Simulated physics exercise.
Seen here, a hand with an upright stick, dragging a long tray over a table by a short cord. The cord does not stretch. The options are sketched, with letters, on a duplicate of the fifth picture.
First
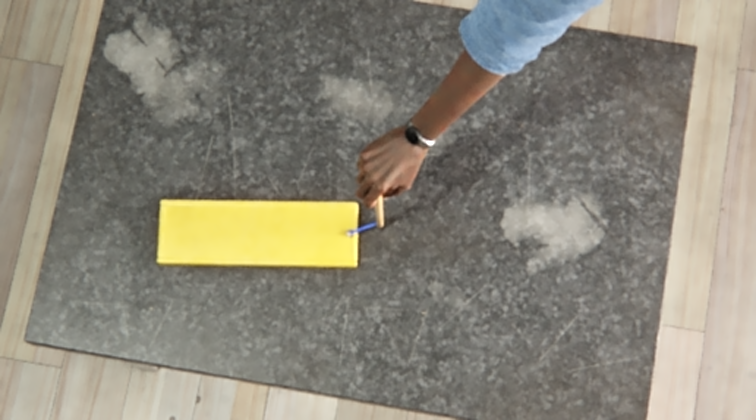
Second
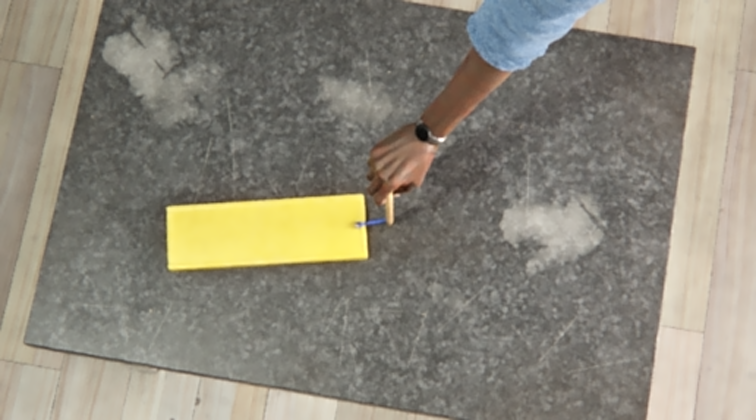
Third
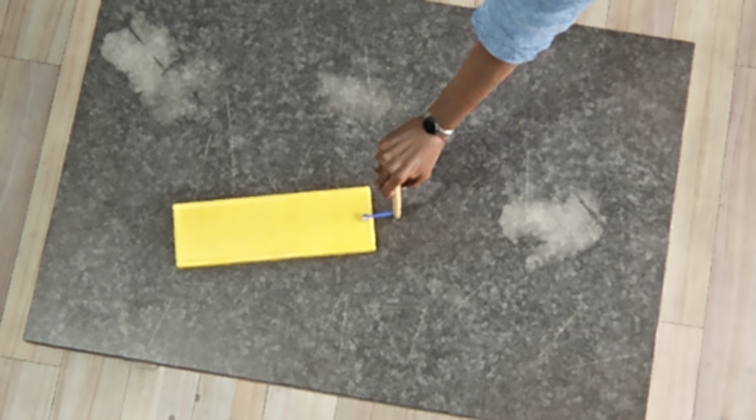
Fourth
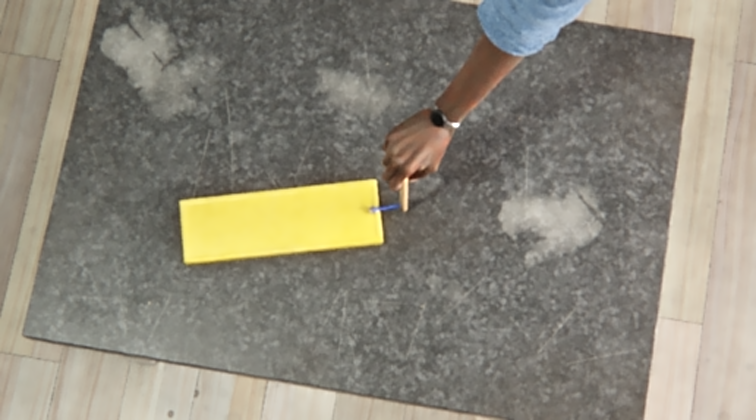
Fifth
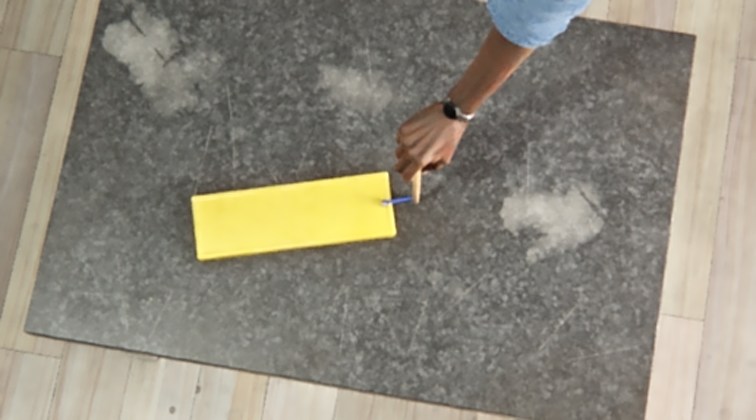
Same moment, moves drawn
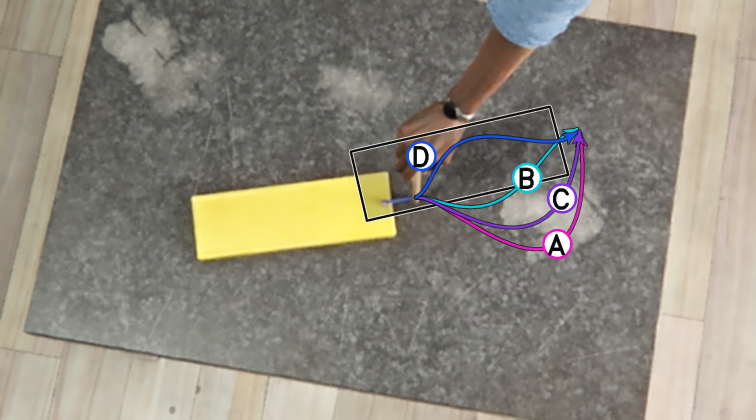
In this clip, a hand holding an upright stick pulls a long yellow tray by a short blue cord across a worn gray table, drawing it slowly to the right and slightly upward as the tray tilts a little.
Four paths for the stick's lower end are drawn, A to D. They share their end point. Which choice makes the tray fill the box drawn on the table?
Choose path D.
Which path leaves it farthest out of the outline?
That is A.
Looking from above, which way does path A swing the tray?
It turns anticlockwise.
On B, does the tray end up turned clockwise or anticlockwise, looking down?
It turns anticlockwise.
On the marked copy, A from (416, 198) via (542, 249) to (580, 134); B from (416, 198) via (510, 194) to (577, 129); C from (416, 198) via (525, 226) to (579, 131); D from (416, 198) via (483, 136) to (576, 132); the outline at (459, 163).
Taking D. A third of the way, foot of the stick (458, 145), middle of the tray (345, 193).
Two thirds of the way, foot of the stick (526, 140), middle of the tray (407, 172).
When it is over, foot of the stick (580, 129), middle of the tray (461, 161); it lies in the outline.
As for the rest, A leaves its middle at (483, 200); B leaves its middle at (468, 176); C leaves its middle at (477, 192).
